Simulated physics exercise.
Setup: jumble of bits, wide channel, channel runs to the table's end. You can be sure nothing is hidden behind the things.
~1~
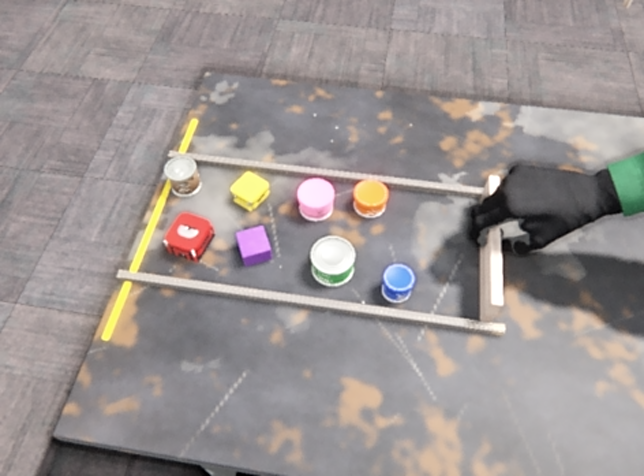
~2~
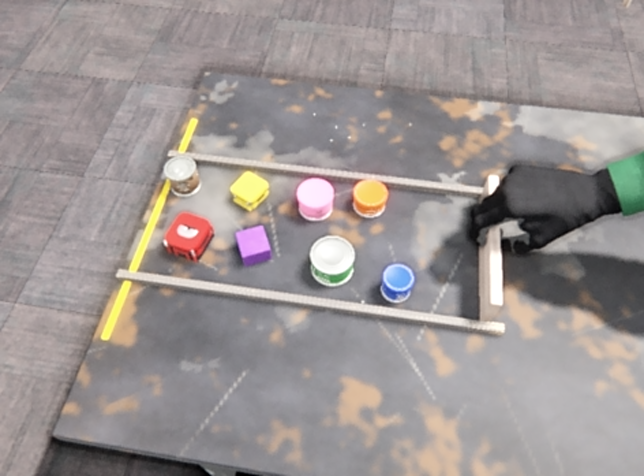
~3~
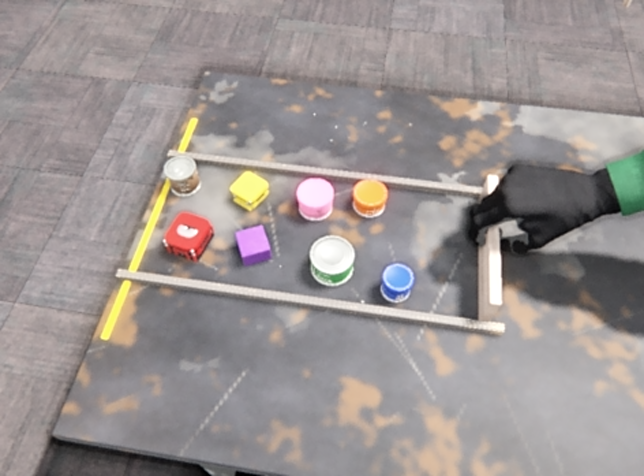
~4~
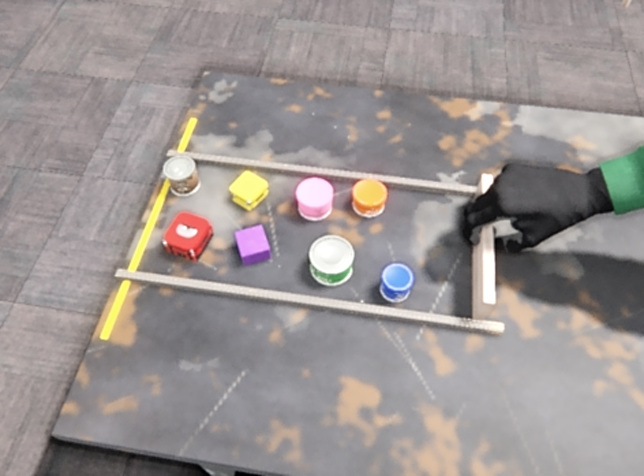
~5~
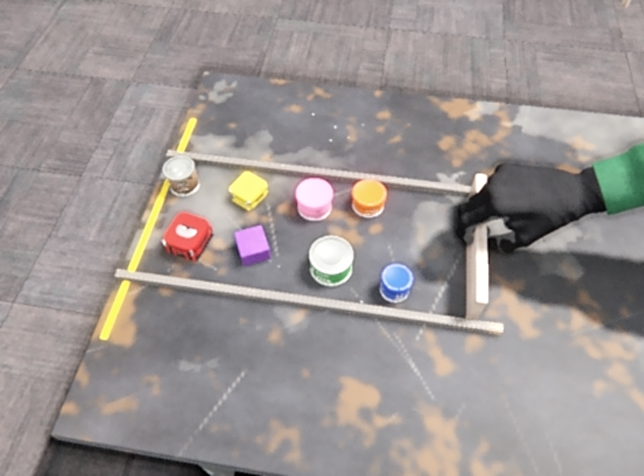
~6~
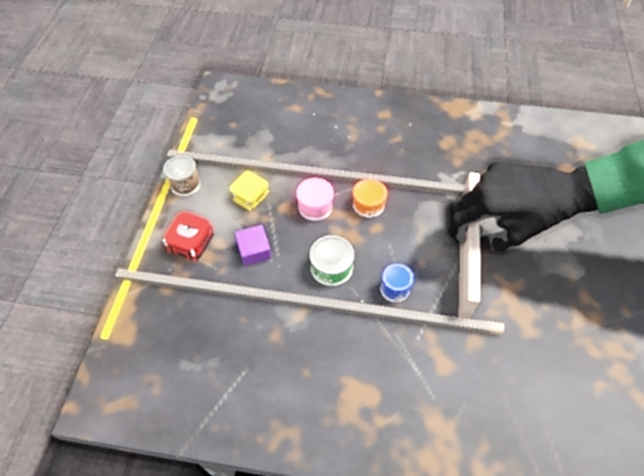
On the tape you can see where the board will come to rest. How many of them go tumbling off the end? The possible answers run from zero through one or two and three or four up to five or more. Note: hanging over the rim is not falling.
The pieces that drop number five and up.
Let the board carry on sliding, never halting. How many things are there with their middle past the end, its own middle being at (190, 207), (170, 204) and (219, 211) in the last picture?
Respectively, 3, 4 and 1.
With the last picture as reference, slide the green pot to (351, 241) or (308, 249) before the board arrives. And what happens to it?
Taking the two spots in turn, it gets knocked off and then gets knocked off.
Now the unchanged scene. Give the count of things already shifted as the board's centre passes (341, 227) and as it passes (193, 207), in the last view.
At the first place 4, at the second 8.
Early on, none off yet; brown tin at rest near (183, 176); red case at rest near (190, 237); yellow case at rest near (250, 192).
A while later, none off yet; brown tin at rest near (183, 176); red case travelled about its own width near (162, 234); yellow case travelled about its own width near (220, 188).
Finally, the number that fall off is five or more; lost, blue pot, orange pot, green pot, pink tin, purple block, yellow case, red case and brown tin.
